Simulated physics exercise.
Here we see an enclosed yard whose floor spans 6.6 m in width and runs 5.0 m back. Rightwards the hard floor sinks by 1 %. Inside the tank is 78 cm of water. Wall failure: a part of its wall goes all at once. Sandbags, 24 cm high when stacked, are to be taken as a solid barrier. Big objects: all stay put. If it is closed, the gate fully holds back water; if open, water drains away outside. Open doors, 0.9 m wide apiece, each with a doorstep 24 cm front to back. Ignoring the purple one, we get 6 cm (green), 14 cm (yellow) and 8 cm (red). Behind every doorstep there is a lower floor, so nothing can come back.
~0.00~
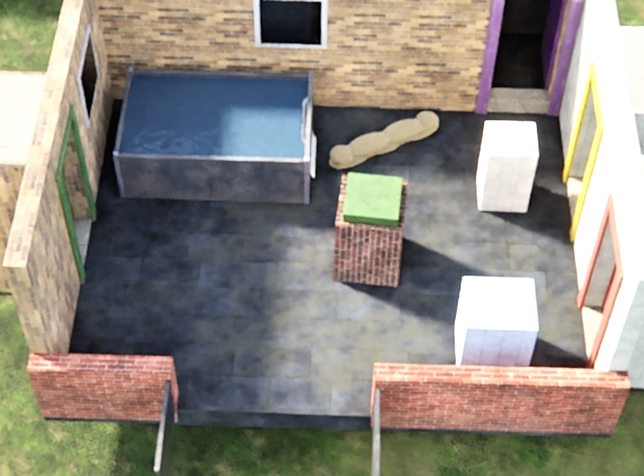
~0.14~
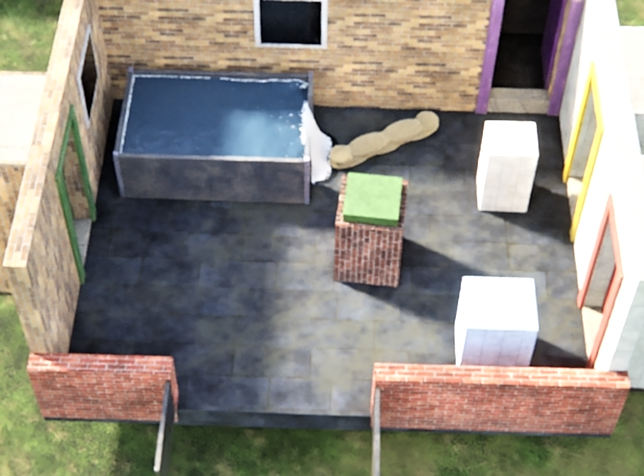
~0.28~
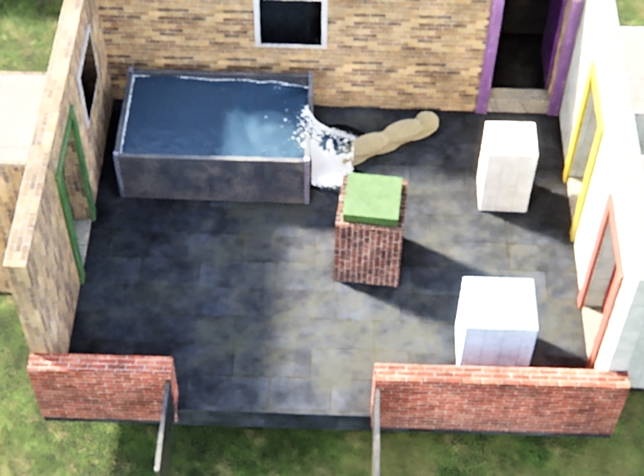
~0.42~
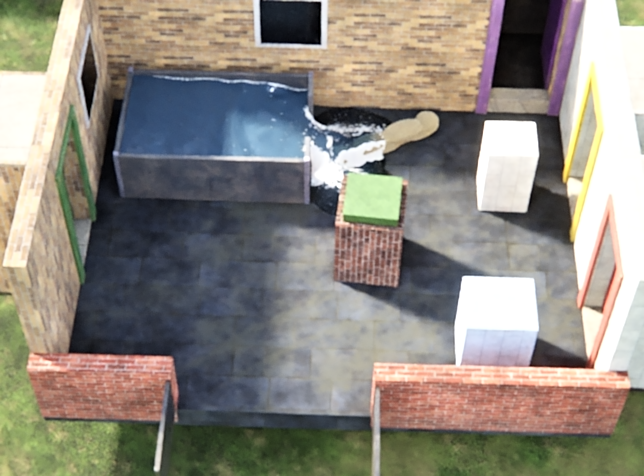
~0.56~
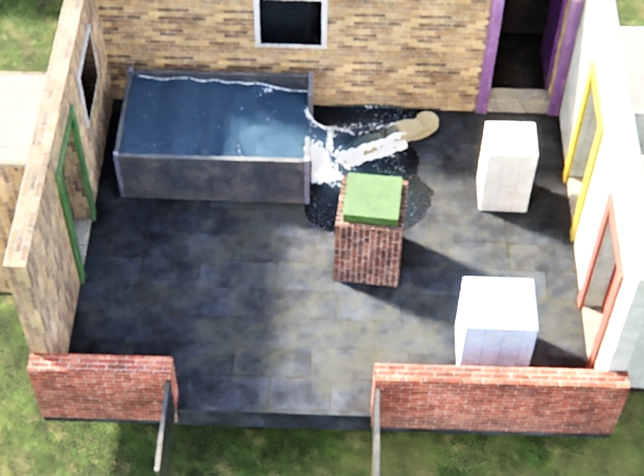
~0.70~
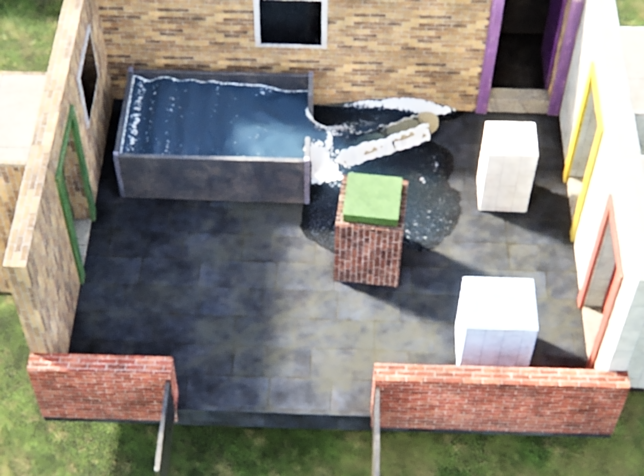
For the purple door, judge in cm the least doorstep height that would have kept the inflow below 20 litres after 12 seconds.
A doorstep of about 19 cm.
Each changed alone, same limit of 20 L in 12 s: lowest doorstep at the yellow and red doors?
Some 13.0 cm for yellow, some 19 cm for red.
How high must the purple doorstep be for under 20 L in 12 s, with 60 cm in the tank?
Something near 12.0 cm should do.
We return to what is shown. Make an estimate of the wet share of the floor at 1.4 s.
Near 30 per cent of the open floor.
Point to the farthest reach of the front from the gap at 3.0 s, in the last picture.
In the last picture, around (586, 407).
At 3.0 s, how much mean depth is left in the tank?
Around 40 centimetres.
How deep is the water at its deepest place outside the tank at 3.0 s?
Close to 36 centimetres.
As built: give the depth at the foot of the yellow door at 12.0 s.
About 10.5 centimetres deep.
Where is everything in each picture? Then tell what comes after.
In the first picture, the tank at (216, 118) is whole and still, 78 cm deep; the purple door at (526, 64) is dry.
In the second picture, water pours out at (307, 143) and has run 0.4 m, to (331, 174); about 11 cm deep outside, 78 cm at the back.
In the third picture, the gap is at (307, 145), the front 0.8 m out at (361, 137); the back of the tank holds 78 cm.
In the fourth picture, the front is at (390, 129), 1.2 m from the gap at (307, 146); 1.7 m2 of floor is wet, 78 cm left at the back.
In the fifth picture, water pours out at (307, 145) and has run 1.7 m, to (419, 112); about 5 cm deep outside, 77 cm at the back.
In the sixth picture, the gap is at (307, 145), the front 2.3 m out at (459, 111); the back of the tank holds 71 cm; 0.9 m in a straight line remain to the purple door at (526, 64).
After 1.4 s water covers 30 % of the floor, deepest (52 cm) near (319, 158); 6 cm at the purple door, 0 litres in over its 26 cm doorstep.
After 3.0 s water covers 50 % of the floor, deepest (36 cm) near (370, 114); 16 cm at the purple door, 1 litre in over its 26 cm doorstep.
After 12.0 s water covers 95 % of the floor, deepest (16 cm) near (553, 120); 10 cm at the purple door, 2 litres in over its 26 cm doorstep.
At the purple door as built, the water arrived by 1.0 s and peaked near 20 cm at 4.6 s.
Run again over the same 12 s with other heights there, 36 litres in over 16.5 cm, 7 litres over 22.5 cm. The limit of 20 litres is kept from about 19 cm up.
